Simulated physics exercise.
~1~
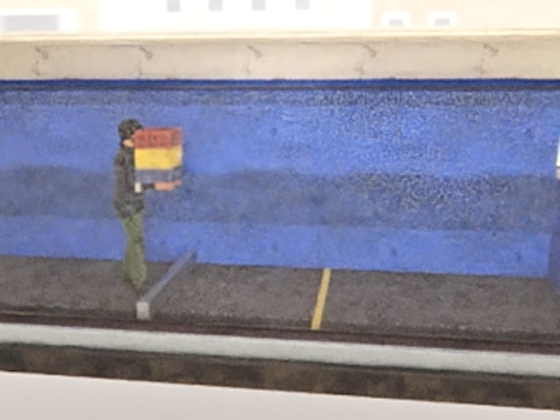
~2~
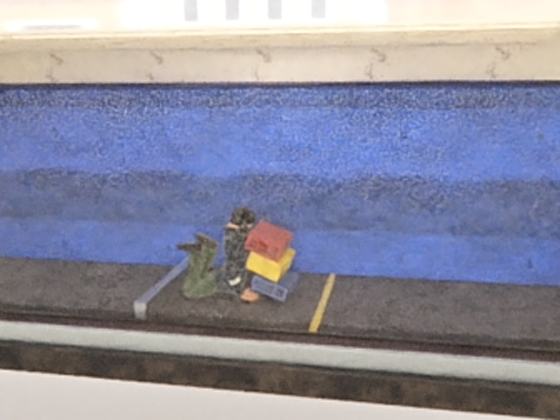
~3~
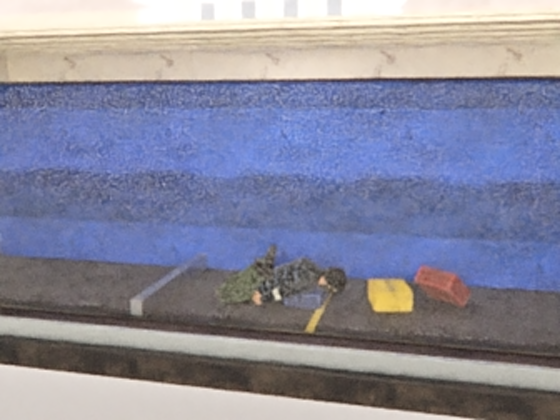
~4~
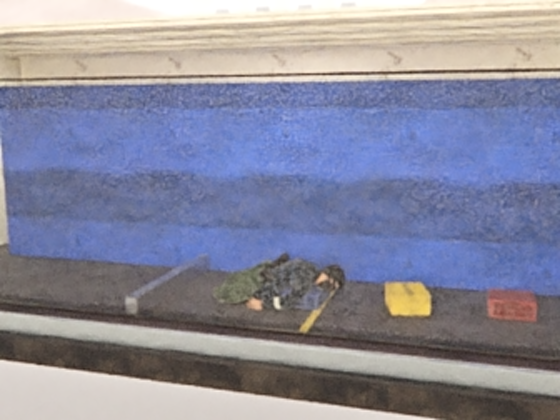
A narrow grey platform backed by a blue wall is seen from the side and slightly above, with the view drifting a little. At the left, a person in a dark top and green trousers stands holding a stack of red, yellow and blue boxes, near a low pale rail, with a yellow line farther right. The person pitches forward to the right over the rail, and the stack tips and comes apart. The person lands face down, the blue box close by, while the yellow and red boxes travel past the line. Finally the person lies still, the blue box short of the line, the yellow beyond it and the red farthest right.
